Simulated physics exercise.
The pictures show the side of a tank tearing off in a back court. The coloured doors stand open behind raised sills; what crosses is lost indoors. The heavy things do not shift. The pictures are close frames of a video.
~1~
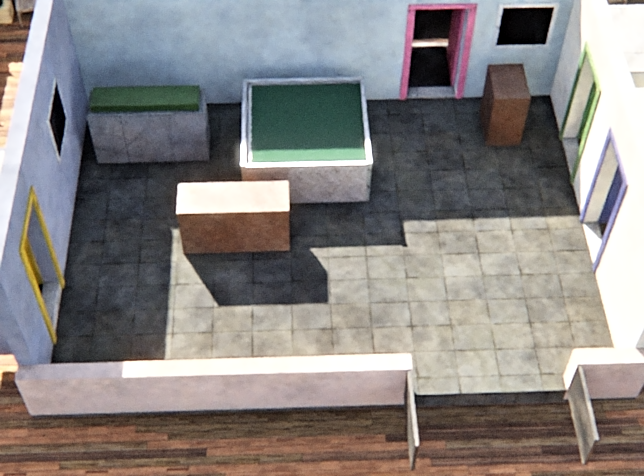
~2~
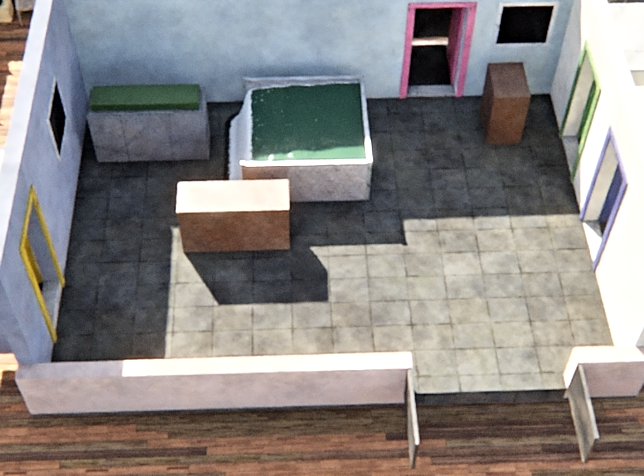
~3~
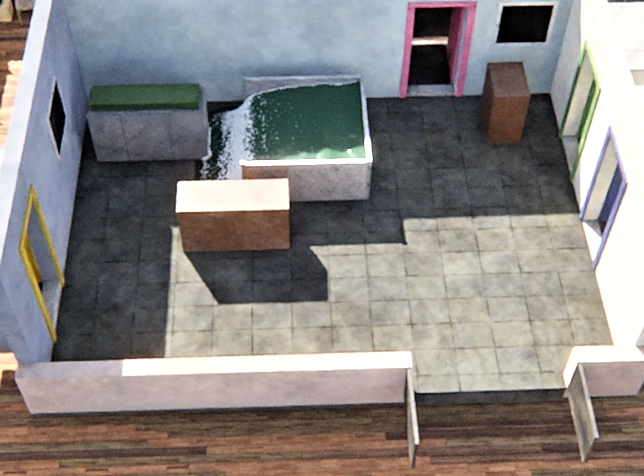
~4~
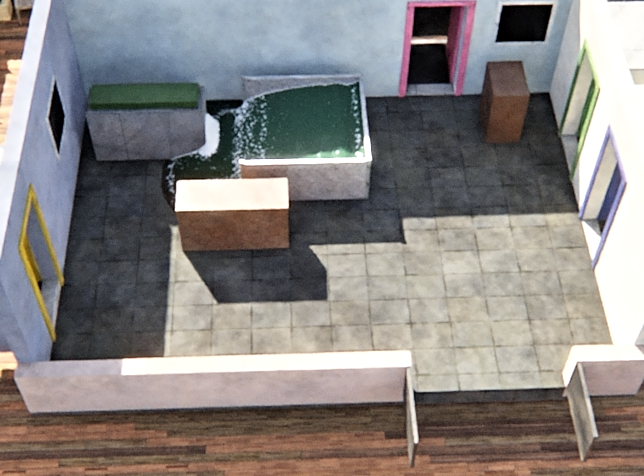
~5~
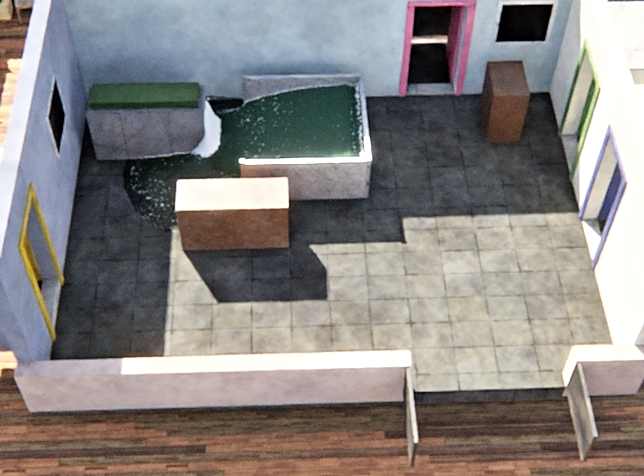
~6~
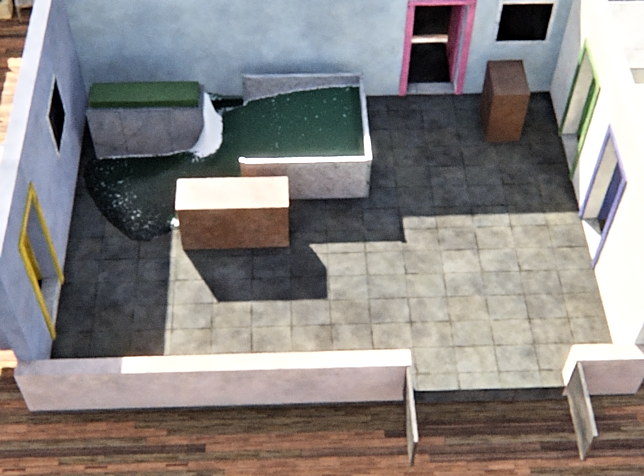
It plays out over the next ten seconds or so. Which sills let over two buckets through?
One by one: The pink door stays under that; the green door stays under that; the blue door takes more than that; the yellow door stays under that.
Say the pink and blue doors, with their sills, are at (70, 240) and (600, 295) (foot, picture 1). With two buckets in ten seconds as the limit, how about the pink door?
My reading: Pink door takes more.
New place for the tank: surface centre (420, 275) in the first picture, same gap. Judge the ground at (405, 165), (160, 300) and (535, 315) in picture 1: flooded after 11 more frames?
In turn: Free of water, covered, clear.
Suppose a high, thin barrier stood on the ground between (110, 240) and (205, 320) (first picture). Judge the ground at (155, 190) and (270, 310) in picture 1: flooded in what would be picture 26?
One after the other: Under water, awash.
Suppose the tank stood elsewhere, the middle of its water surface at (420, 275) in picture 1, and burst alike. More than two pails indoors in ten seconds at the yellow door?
One by one: Yellow door goes over.
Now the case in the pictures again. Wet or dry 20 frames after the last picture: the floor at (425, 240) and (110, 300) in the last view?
One after the other: Free of water, wet.
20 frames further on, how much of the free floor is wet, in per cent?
Close to 45 %.
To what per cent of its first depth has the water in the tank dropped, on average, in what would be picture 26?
Near 20 in a hundred.
A moment on, water covers 20 % of the floor; the pink door not reached, the green door not reached, the blue door not reached, the yellow door not reached.
Next, water covers 30 % of the floor; the pink door not reached, the green door not reached, the blue door not reached, the yellow door wet at the sill, nothing in.
Then, water covers 45 % of the floor; the pink door wet at the sill, nothing in, the green door not reached, the blue door not reached, the yellow door wet at the sill, nothing in.
Later, water covers 85 % of the floor; the pink door wet at the sill, nothing in, the green door wet at the sill, nothing in, the blue door not reached, the yellow door wet at the sill, nothing in.
In the end, water covers 100 % of the floor; the pink door wet at the sill, nothing in, the green door wet at the sill, nothing in, the blue door over two buckets in, the yellow door wet at the sill, nothing in.
